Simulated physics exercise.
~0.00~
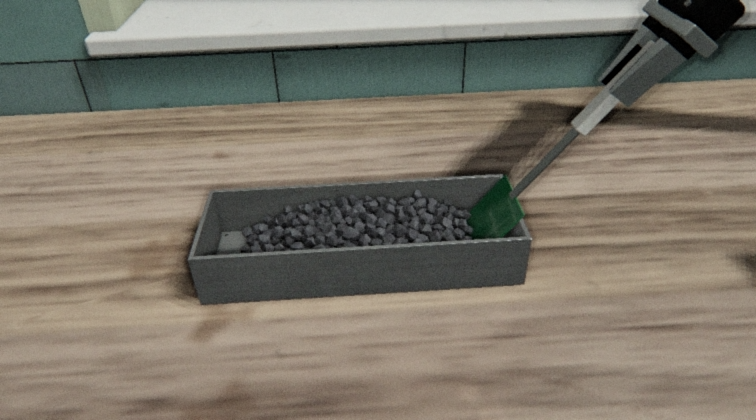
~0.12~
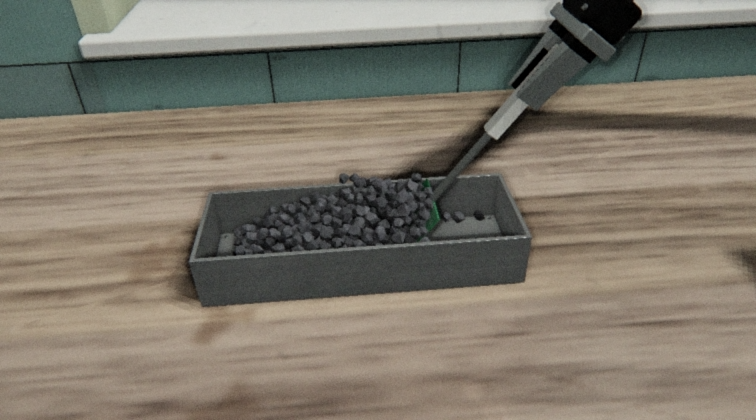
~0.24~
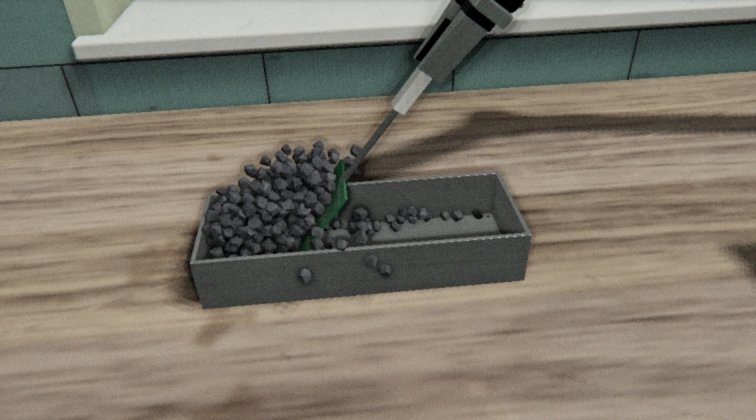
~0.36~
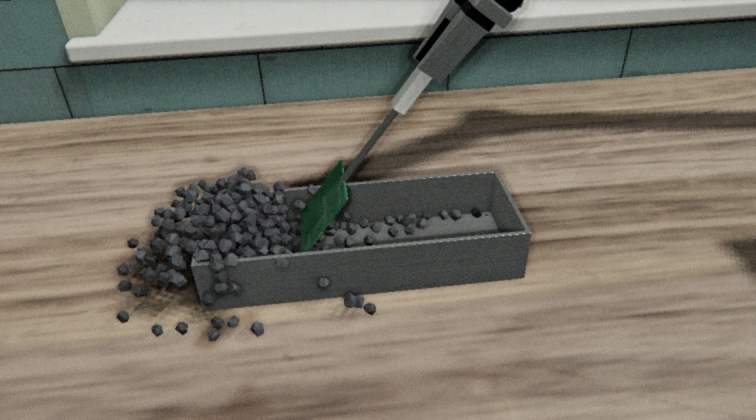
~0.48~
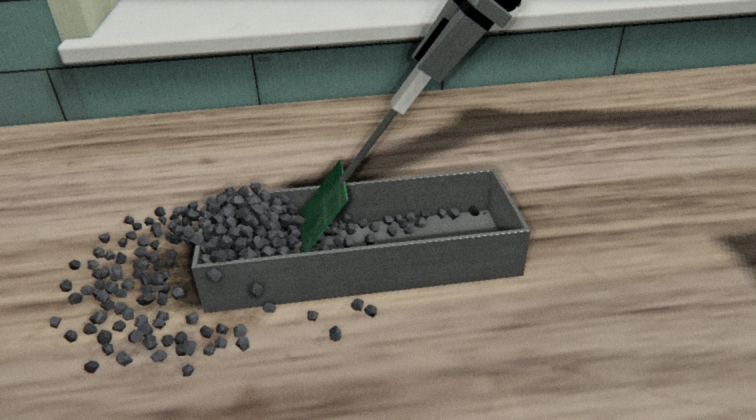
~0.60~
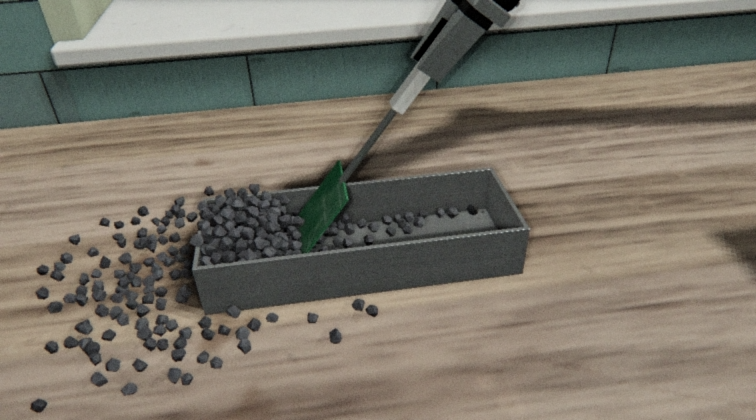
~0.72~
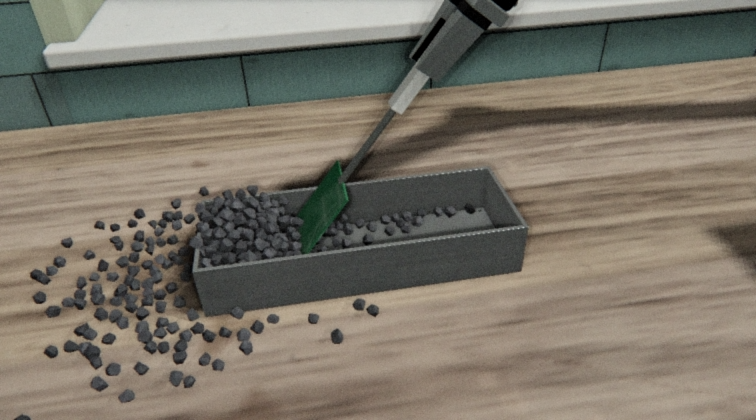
On a wooden table top, a robot arm's green spatula pushes dark pebbles left along a grey tin, spilling many over the end.
